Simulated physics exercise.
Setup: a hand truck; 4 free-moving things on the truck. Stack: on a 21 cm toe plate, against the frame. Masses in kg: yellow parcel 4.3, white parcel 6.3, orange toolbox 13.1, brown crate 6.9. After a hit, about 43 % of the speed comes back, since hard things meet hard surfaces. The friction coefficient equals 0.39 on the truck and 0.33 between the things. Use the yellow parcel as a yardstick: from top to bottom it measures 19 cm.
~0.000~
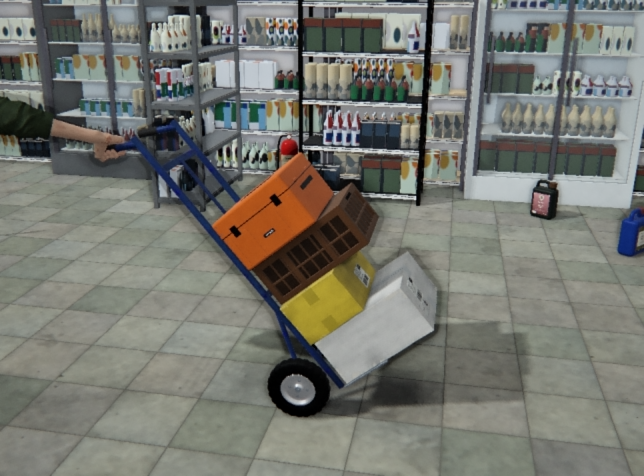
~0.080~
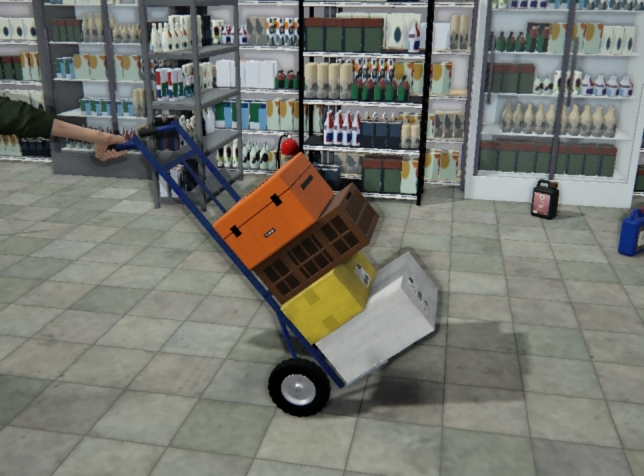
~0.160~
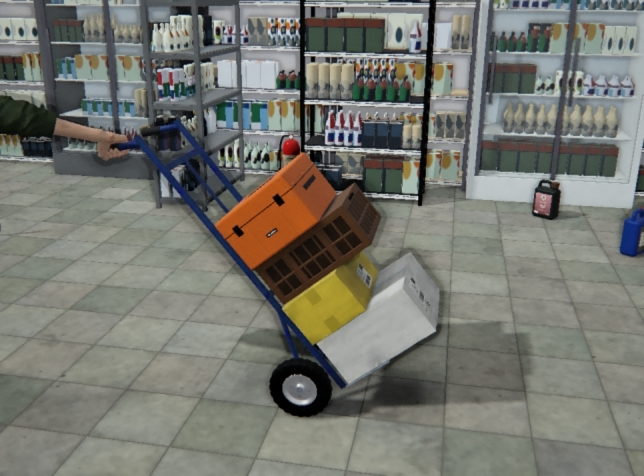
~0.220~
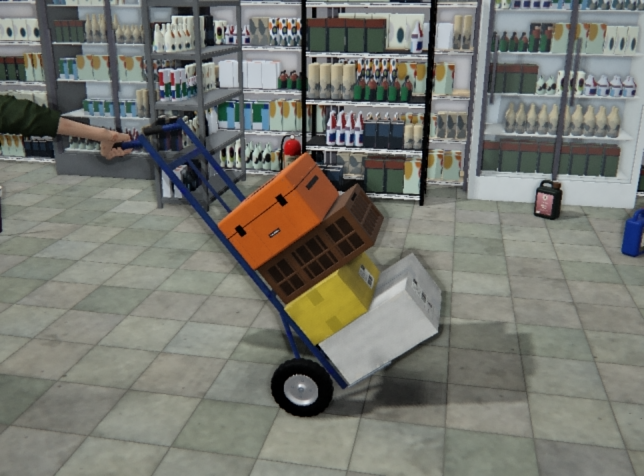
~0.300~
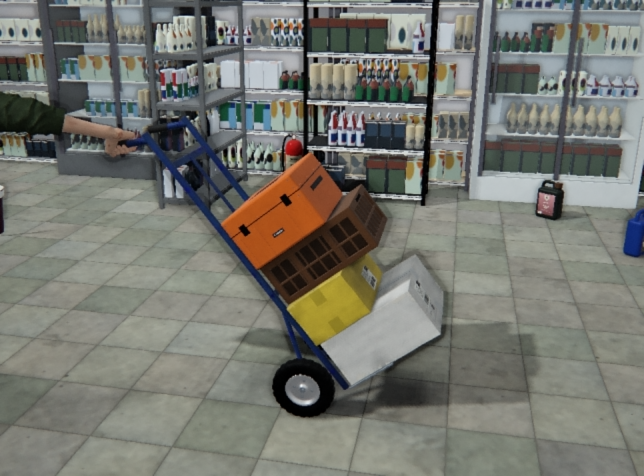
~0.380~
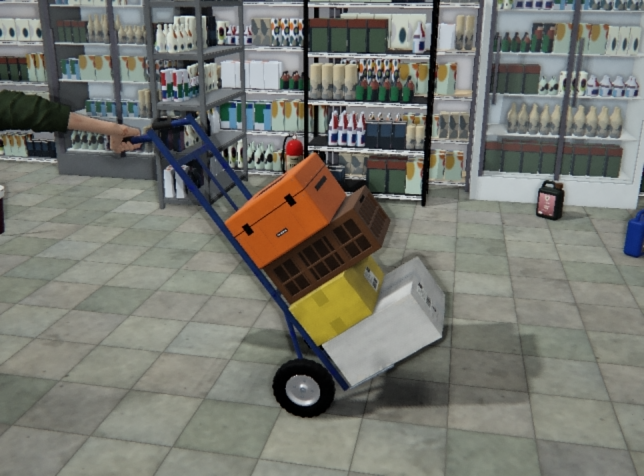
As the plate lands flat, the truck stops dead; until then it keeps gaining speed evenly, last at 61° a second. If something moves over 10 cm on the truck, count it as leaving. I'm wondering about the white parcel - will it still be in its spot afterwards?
Yes, it will.
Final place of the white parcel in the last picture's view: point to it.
Around (402, 368).
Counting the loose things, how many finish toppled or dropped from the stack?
That makes 3.
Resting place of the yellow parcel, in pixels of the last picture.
About (491, 346).
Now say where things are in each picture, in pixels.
In the first picture, leaning back 40°; white parcel (378, 315); yellow parcel (330, 289).
In the second picture, leaning back 40°; brown crate (318, 242); yellow parcel (331, 289).
In the third picture, leaning back 40°; orange toolbox (279, 209); brown crate (320, 242).
In the fourth picture, leaning back 39°; yellow parcel (335, 290); orange toolbox (281, 209).
In the fifth picture, leaning back 38°; brown crate (326, 243); yellow parcel (337, 290).
In the sixth picture, leaning back 37°; white parcel (386, 319); orange toolbox (289, 209).
After 1.68 s, truck upright; white parcel 3° off its base near (402, 368); orange toolbox 16° off its base; brown crate 16° off its base.
After 2.28 s, truck upright; orange toolbox and brown crate now dropped from the stack; white parcel 3° off its base near (402, 368); yellow parcel on its side.
After 2.78 s, truck upright; white parcel 3° off its base near (402, 368); yellow parcel on its side.
In the end (4.0 s), dropped from the stack, orange toolbox and brown crate; toppled on the truck, yellow parcel; white parcel under 10 cm from the start. At the end, from the last picture's camera, white parcel near (401, 368).
